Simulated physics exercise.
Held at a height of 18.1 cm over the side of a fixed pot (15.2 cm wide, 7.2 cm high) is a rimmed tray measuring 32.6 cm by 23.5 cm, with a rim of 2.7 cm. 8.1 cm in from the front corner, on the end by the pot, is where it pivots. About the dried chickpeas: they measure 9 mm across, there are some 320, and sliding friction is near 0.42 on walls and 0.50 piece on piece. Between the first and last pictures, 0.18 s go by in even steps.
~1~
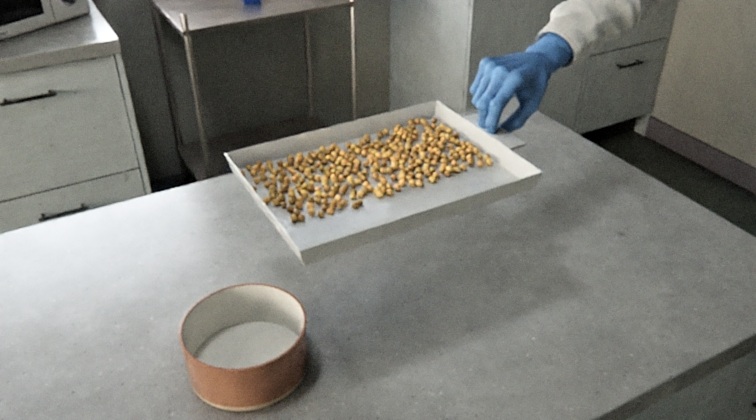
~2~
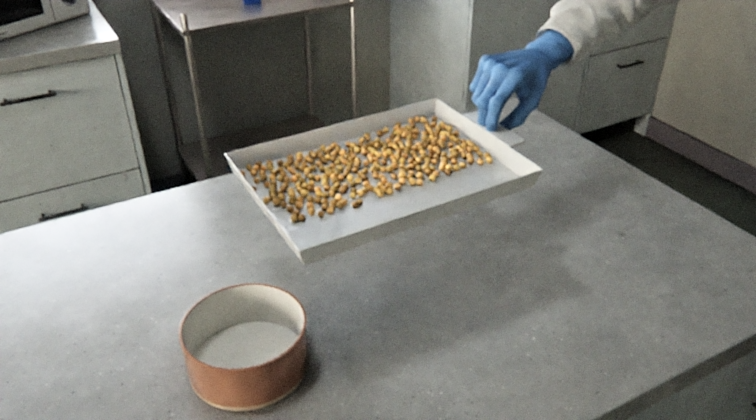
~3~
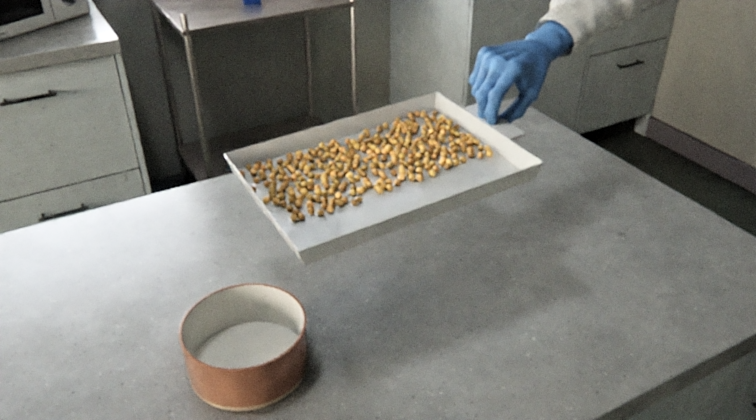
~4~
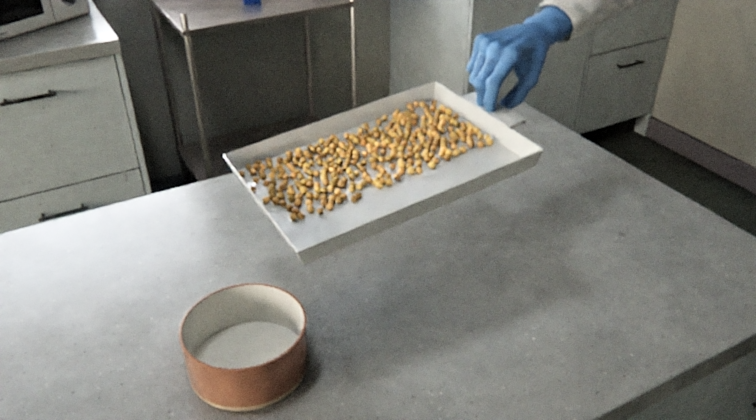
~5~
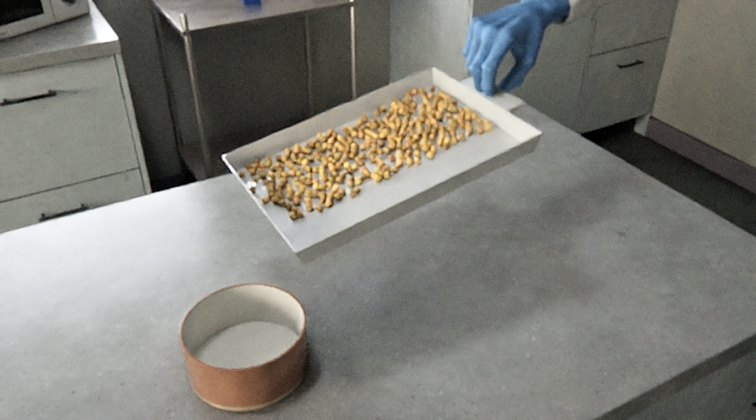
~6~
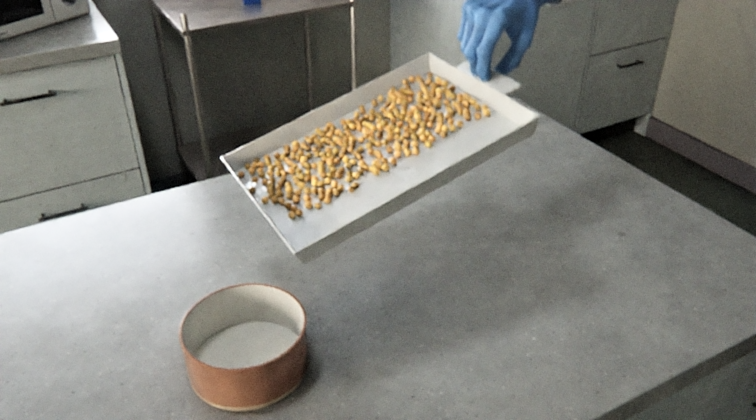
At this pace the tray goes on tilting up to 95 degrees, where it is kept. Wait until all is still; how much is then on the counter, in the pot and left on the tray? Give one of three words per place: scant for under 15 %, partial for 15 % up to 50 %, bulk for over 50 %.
Counter: The amount should be over half, pot: The amount should be moderate, left on the tray: The amount should be small.
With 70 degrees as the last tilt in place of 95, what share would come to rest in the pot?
Result: Close to 15 %.
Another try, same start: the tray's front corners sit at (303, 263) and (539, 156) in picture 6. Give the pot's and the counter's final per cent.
You'd end with pot at 10 and counter at 90.
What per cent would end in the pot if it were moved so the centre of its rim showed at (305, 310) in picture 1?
Roughly 10 per cent.
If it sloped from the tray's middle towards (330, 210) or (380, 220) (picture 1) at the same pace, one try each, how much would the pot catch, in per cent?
Near 60 and 10 per cent, in that order.
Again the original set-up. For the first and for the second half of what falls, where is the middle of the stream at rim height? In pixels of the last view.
(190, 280) or so first, later (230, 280).
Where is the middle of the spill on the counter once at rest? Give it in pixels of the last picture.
(173, 312), roughly.
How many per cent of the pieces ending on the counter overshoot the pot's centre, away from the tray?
Share past the middle: Roughly 80 percent.
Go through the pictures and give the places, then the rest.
In the first picture, tray tilt 0 degrees, front corners at (303, 245) and (535, 171); middle of the pieces at (372, 161); pot at (243, 323).
In the second picture, tray tilt 1 degrees, front corners at (303, 245) and (535, 168); middle of the pieces at (372, 160).
In the third picture, tray tilt 3 degrees, front corners at (302, 246) and (536, 161); middle of the pieces at (371, 157).
In the fourth picture, tray tilt 6 degrees, front corners at (300, 246) and (536, 149), lowest corner left back; middle of the pieces at (370, 151).
In the fifth picture, tray tilt 10 degrees, front corners at (299, 246) and (534, 132), lowest corner left back; middle of the pieces at (369, 144).
In the sixth picture, tray tilt 14 degrees, front corners at (297, 247) and (532, 116), lowest corner left back; middle of the pieces at (366, 136); pot at (243, 323).
Then, 0.31 s after the last picture, tilt 54 degrees; the tray holds 100 %, the pot 0 %.
Then, 0.52 s after the last picture, tilt 80 degrees; the tray holds 85 %, the pot 0 %.
Then, 0.85 s after the last picture, tilt 95 degrees; the tray holds 10 %, the pot 25 %.
In the end, counter 65 %, pot 35 %, tray 0 %.
